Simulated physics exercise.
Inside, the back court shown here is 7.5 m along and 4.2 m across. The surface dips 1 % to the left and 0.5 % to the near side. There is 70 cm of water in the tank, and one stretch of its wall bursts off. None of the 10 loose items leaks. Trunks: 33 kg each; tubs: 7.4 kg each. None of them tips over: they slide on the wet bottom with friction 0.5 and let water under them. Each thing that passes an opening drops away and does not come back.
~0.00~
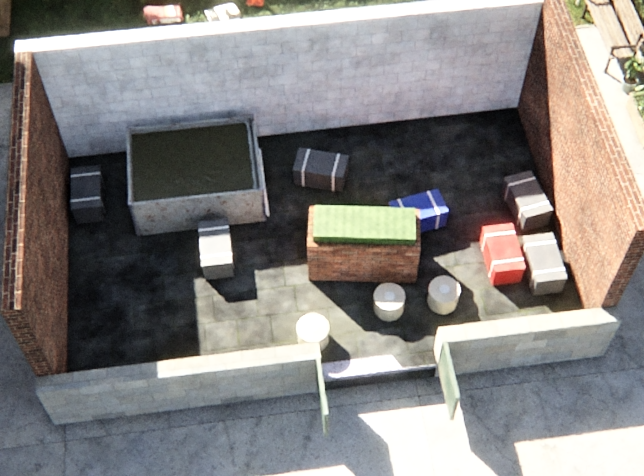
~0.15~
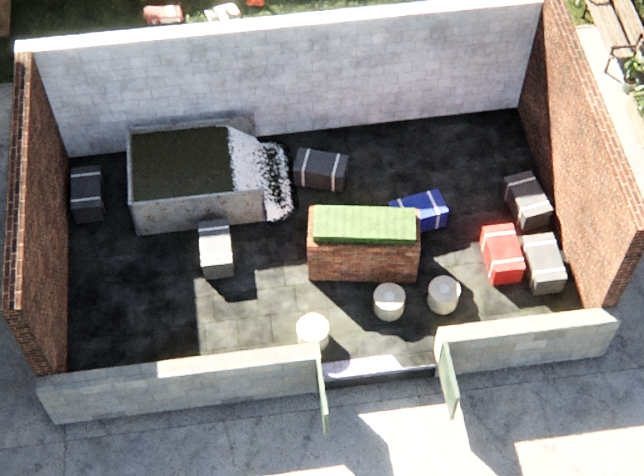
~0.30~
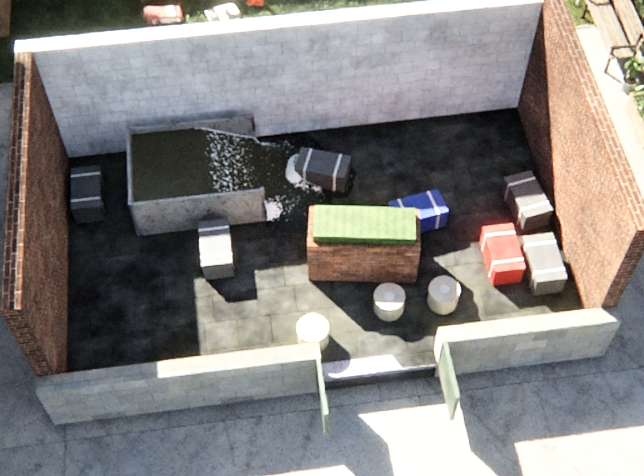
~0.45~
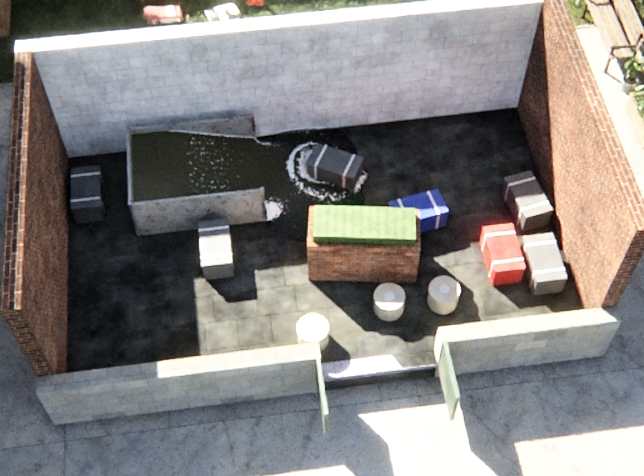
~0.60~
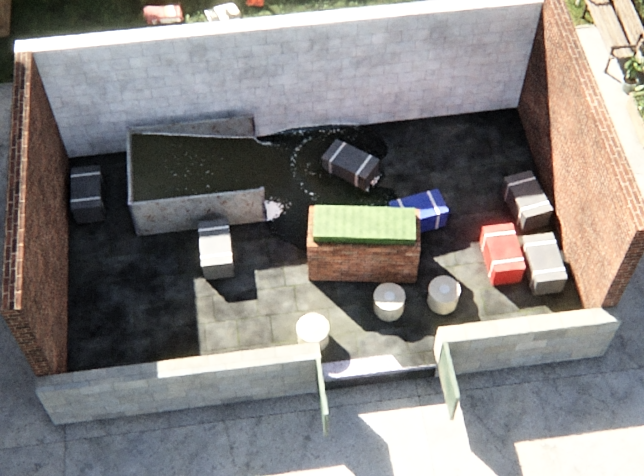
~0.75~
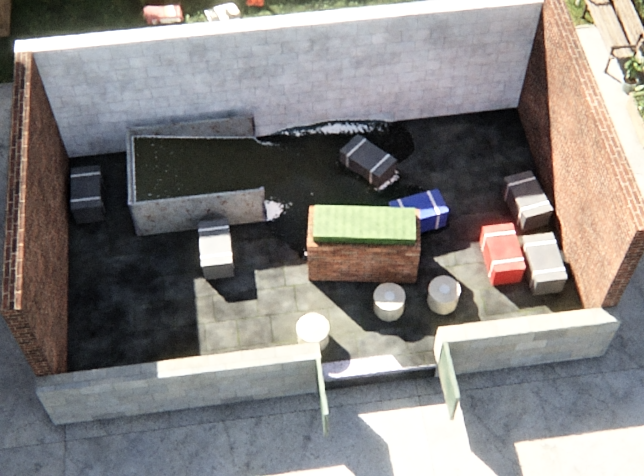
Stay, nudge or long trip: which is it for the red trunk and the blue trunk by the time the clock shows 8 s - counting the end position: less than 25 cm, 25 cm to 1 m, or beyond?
Result: The red trunk is taken well away. The blue trunk is taken well away.
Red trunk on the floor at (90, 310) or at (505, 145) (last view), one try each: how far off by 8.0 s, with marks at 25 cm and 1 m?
Try one, it keeps its spot; try two, it is swept a long way.
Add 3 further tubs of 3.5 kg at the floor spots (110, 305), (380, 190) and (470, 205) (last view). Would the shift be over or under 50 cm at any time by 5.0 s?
In sequence: Stays within; goes beyond; goes beyond.
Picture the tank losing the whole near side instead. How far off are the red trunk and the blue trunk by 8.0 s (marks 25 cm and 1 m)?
Log: Red trunk negligible displacement; blue trunk negligible displacement.
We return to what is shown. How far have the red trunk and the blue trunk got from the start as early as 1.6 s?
By then roughly 0 cm and 80 cm, respectively.
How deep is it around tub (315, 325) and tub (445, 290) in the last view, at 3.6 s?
Close to 0 and 2 centimetres.
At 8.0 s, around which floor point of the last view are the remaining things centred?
Mean position approx. (294, 285).
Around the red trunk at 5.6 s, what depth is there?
Around 6 cm.
After 1.6 s the red trunk is near (505, 248), 0.0 m from its start, aground; the blue trunk is near (469, 217), 0.8 m from its start, aground; 0 of 10 are out; 0 afloat.
After 3.6 s the red trunk is near (498, 289), 0.7 m from its start, afloat; the blue trunk is near (477, 248), 1.1 m from its start, aground; 0 of 10 are out; 4 afloat.
After 5.6 s the red trunk is near (330, 326), 2.9 m from its start, aground; the blue trunk is near (427, 293), 1.5 m from its start, aground; 0 of 10 are out; 5 afloat.
After 8.0 s the red trunk is near (306, 330), 3.2 m from its start, aground; the blue trunk is near (326, 290), 2.0 m from its start, aground; 0 of 10 are out; 2 afloat.
